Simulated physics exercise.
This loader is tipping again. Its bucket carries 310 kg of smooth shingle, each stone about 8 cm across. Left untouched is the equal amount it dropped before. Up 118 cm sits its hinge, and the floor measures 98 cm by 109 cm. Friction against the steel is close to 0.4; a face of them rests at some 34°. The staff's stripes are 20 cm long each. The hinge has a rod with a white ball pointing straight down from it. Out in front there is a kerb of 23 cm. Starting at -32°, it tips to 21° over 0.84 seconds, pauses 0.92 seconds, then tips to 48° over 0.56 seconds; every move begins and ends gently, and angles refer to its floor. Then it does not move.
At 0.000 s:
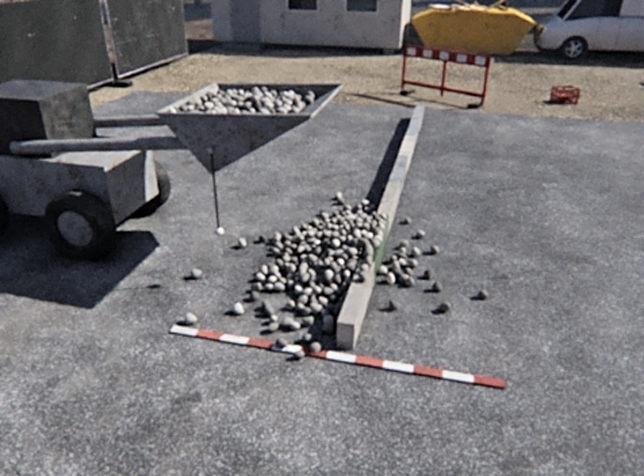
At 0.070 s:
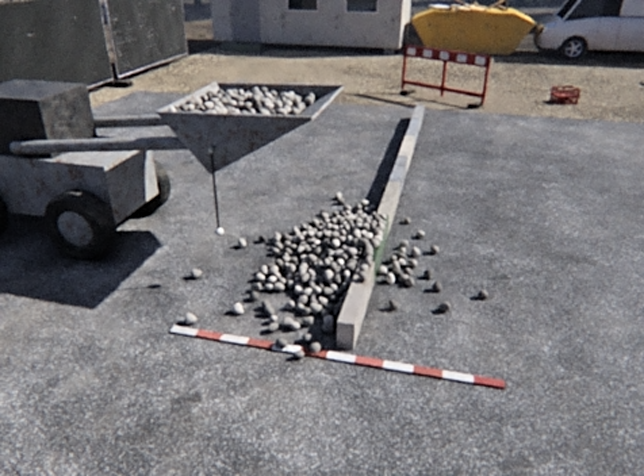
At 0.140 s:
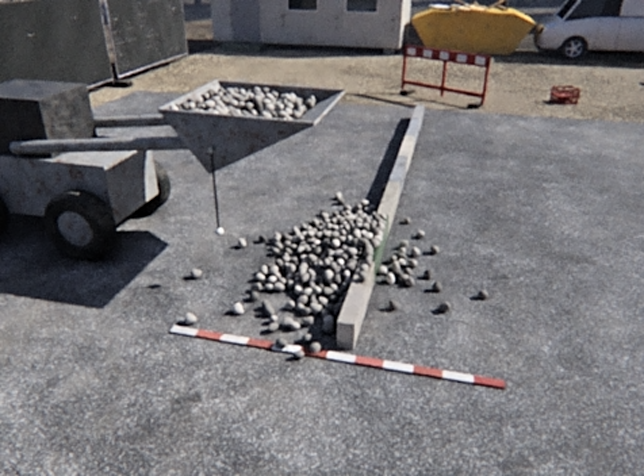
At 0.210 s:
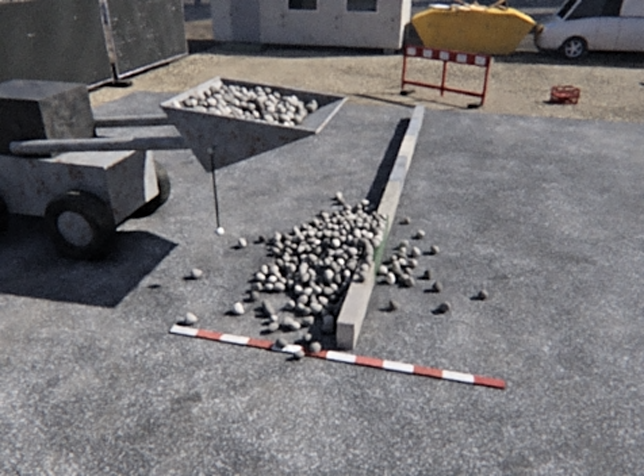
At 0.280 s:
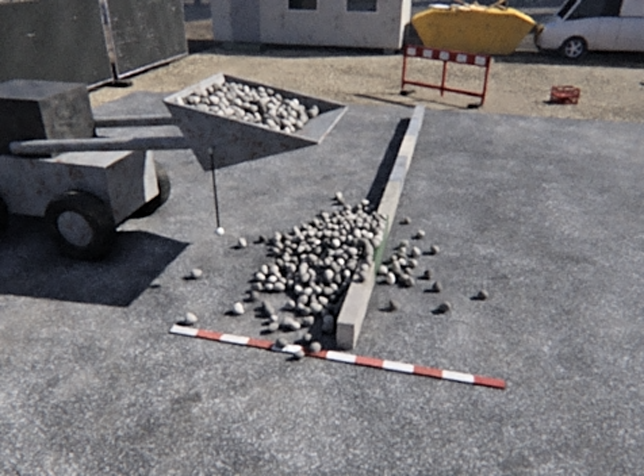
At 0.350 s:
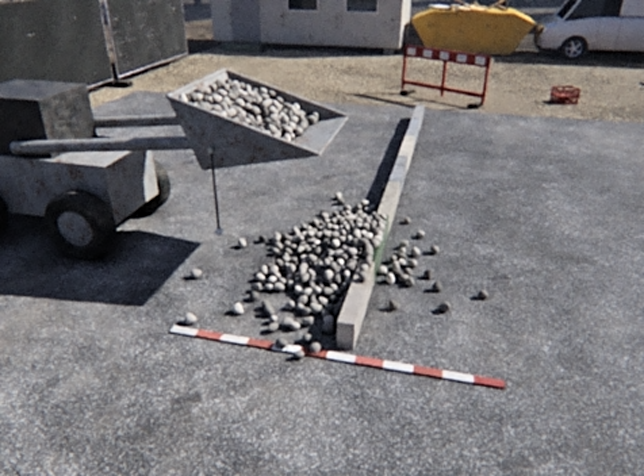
A grey, blocky loader at the left holds a raised bucket of pale rounded stones over a sunlit grey yard, seen from above by a still camera. A heap of similar stones lies against a long kerb behind a red-and-white staff, with a barrier, yellow skip and white vehicle beyond. The bucket slowly tilts forward, its right lip lowering as the stones shift slightly inside.
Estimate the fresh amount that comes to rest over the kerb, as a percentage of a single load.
About 31 per cent of a load.
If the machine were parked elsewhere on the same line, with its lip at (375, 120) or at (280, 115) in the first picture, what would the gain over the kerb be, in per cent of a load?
Near 90 per cent from the first place, 5 from the second.
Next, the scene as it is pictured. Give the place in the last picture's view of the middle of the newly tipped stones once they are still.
(347, 248).
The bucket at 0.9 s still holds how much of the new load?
About 100 per cent is held.
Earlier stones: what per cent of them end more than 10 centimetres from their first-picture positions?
Roughly 15 percent.
After 0.6 s the floor is at 13°; in per cent of one load, 100 in the bucket, 96 on this side of the kerb, 4 over the kerb; the foremost stones are at (433, 271).
After 0.9 s the floor is at 21°; in per cent of one load, 99 in the bucket, 97 on this side of the kerb, 4 over the kerb; the foremost stones are at (433, 271).
After 2.8 s the floor is at 48°; in per cent of one load, 0 in the bucket, 164 on this side of the kerb, 36 over the kerb; the foremost stones are at (502, 277).
After 5.4 s the floor is at 48°; in per cent of one load, 0 in the bucket, 164 on this side of the kerb, 36 over the kerb; the foremost stones are at (502, 277). Net gain over the kerb, 31.
